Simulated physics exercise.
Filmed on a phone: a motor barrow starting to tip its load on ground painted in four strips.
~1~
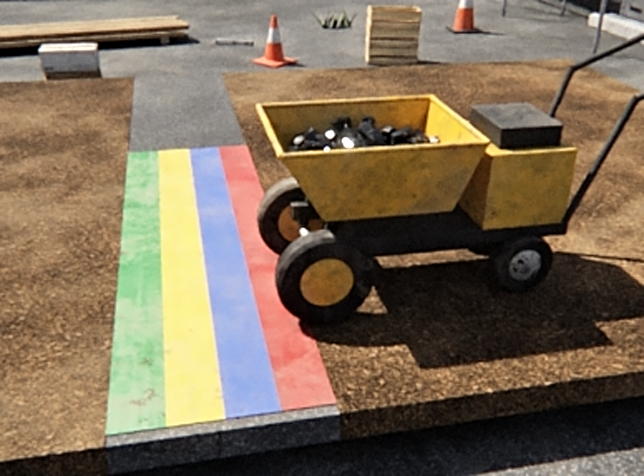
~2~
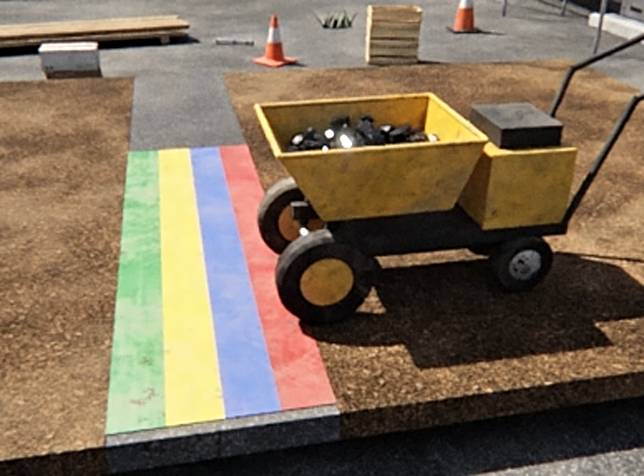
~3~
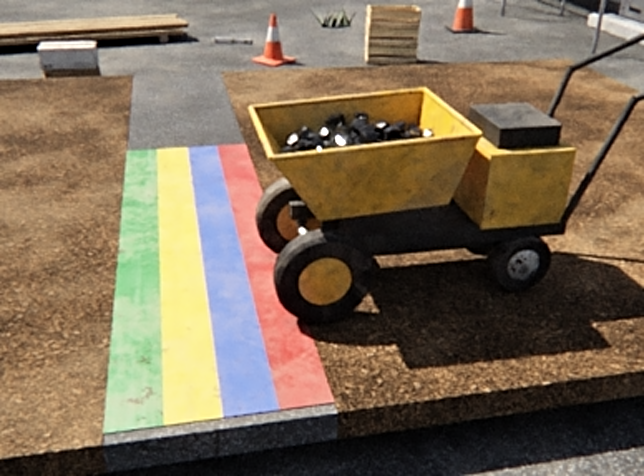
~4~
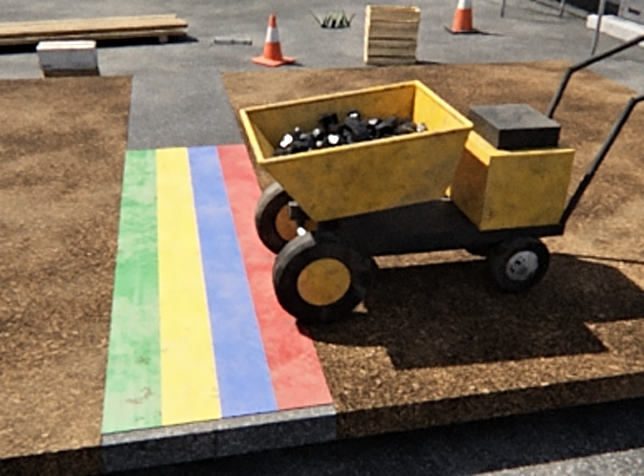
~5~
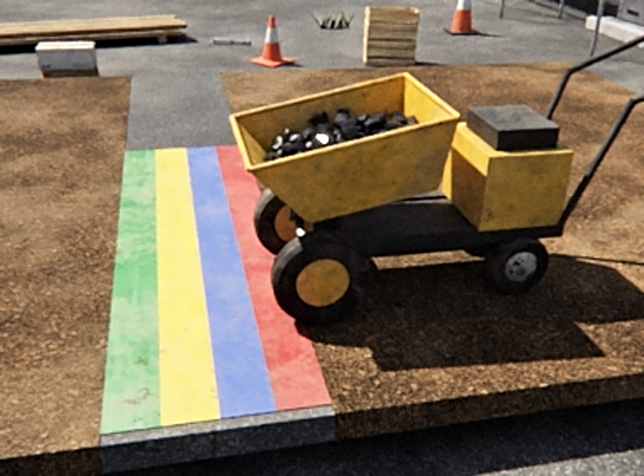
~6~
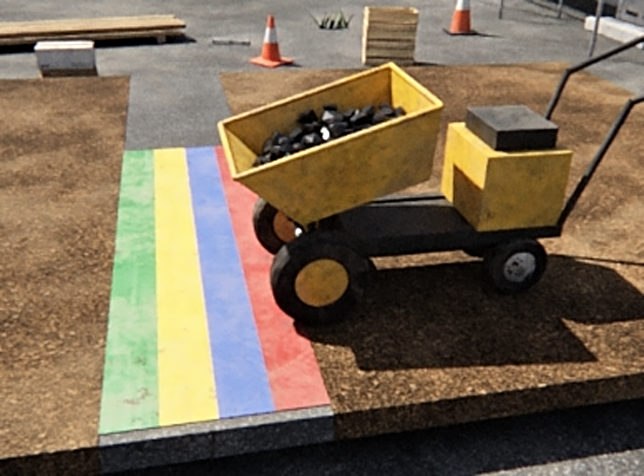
To begin with, a yellow motor barrow loaded with black lumps stands with its skip level beside green, yellow, blue and red strips on the ground. The skip then tilts gradually toward the left, its front lip lowering and its back rising clearly, while the lumps remain inside.
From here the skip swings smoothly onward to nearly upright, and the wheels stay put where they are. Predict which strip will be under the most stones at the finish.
I would say the green one.
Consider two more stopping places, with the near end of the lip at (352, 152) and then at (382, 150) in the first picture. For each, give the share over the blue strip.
Position 1 near 30 %, position 2 near 30 %.
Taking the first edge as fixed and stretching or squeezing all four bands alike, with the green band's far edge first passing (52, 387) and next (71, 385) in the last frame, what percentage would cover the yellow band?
Respectively 40 and 30 percent.
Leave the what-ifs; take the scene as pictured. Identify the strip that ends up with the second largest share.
The yellow strip.
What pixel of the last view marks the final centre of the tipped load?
The centre ends up roughly at (127, 298).
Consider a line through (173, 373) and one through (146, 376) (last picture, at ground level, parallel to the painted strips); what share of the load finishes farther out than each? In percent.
In order: Near 70 %, then 50 %.
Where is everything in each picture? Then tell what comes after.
In the first frame, lip of the skip near (282, 157), level; top of the load near (355, 149), lumps of coal; red strip near (294, 354); blue strip near (243, 360); yellow strip near (191, 366); green strip near (138, 373).
In the second frame, lip of the skip near (280, 157), level; top of the load near (353, 148).
In the third frame, lip of the skip near (272, 159), tipped barely; top of the load near (368, 139).
In the fourth frame, lip of the skip near (262, 163), tipped a little; top of the load near (384, 130).
In the fifth frame, lip of the skip near (250, 170), tipped a little; top of the load near (373, 126).
In the sixth frame, lip of the skip near (236, 179), tipped clearly; top of the load near (378, 122); red strip near (288, 354); blue strip near (237, 360); yellow strip near (185, 366); green strip near (131, 372).
Shortly afterwards, skip tipped steeply; the whole lot in the skip.
Next, skip tipped right over; all but a few in the skip; only a few over the yellow strip; a little over the green strip.
Some moments later, skip tipped right over; near a third in the skip; a little over the yellow strip; near a quarter over the green strip; near a quarter off the paint.
In the end, skip tipped right over; near a quarter in the skip; none at all over the red strip; none at all over the blue strip; near a quarter over the yellow strip; near a third over the green strip; near a quarter off the paint.
